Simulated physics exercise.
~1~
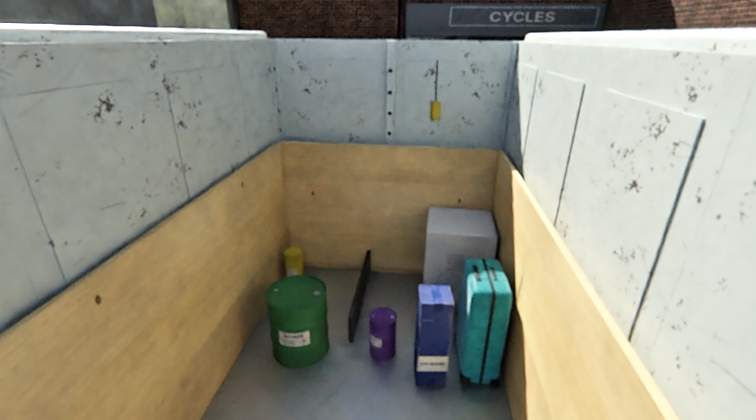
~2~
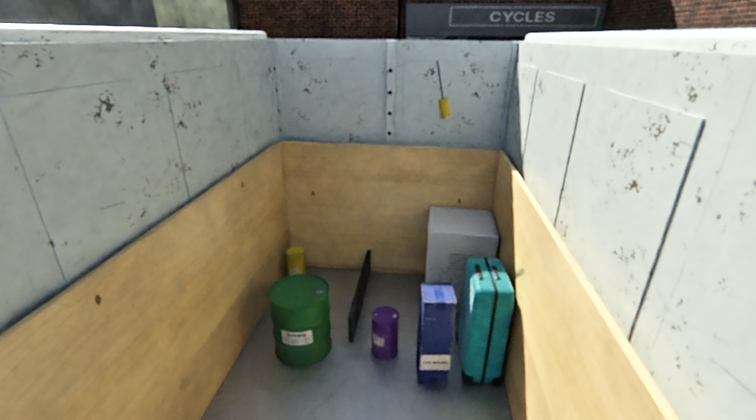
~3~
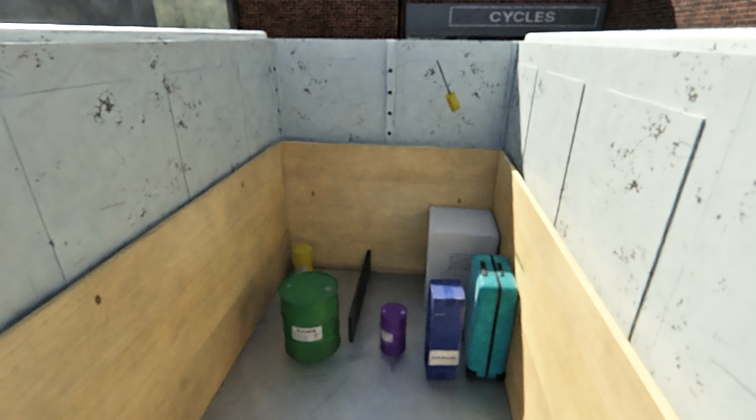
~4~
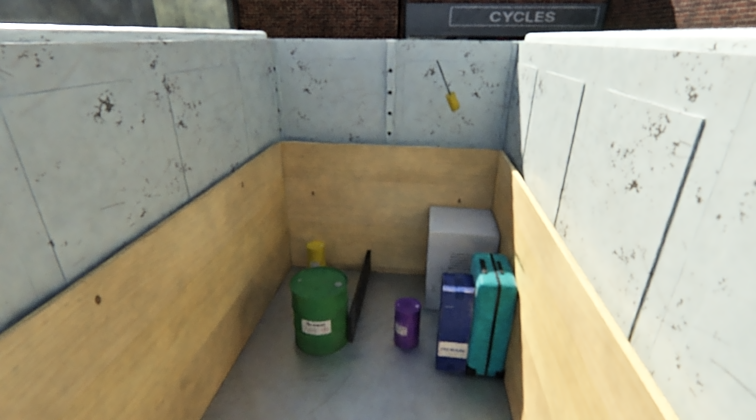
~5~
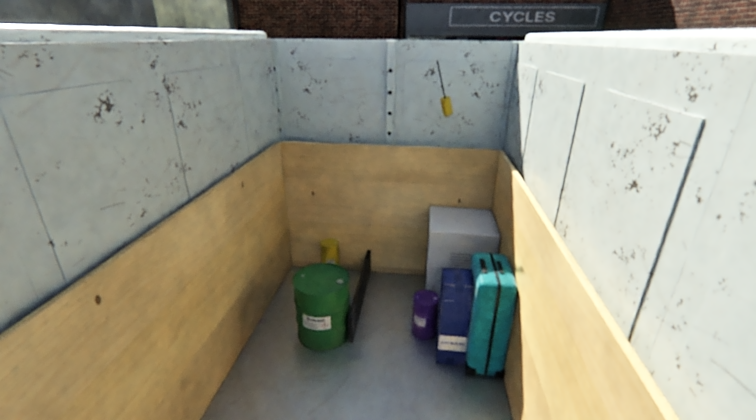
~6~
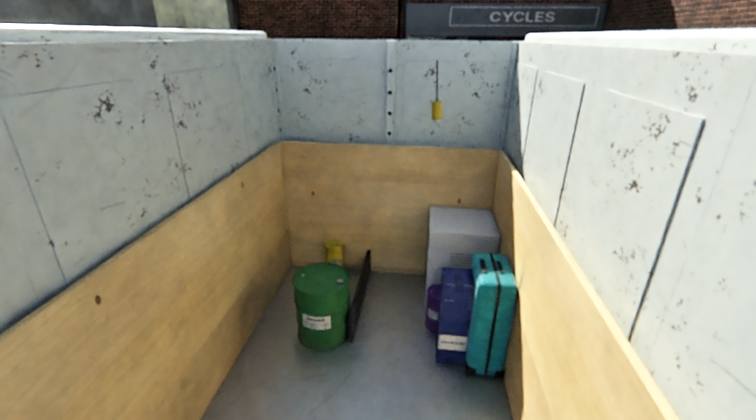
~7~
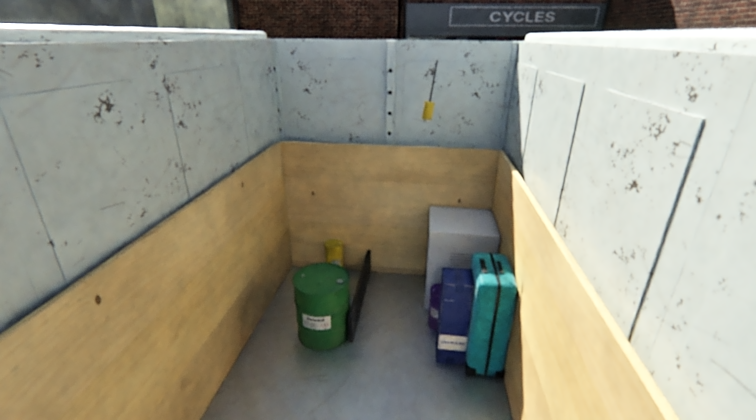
The green drum, two canisters and blue box slide forward and right, then stop upright.
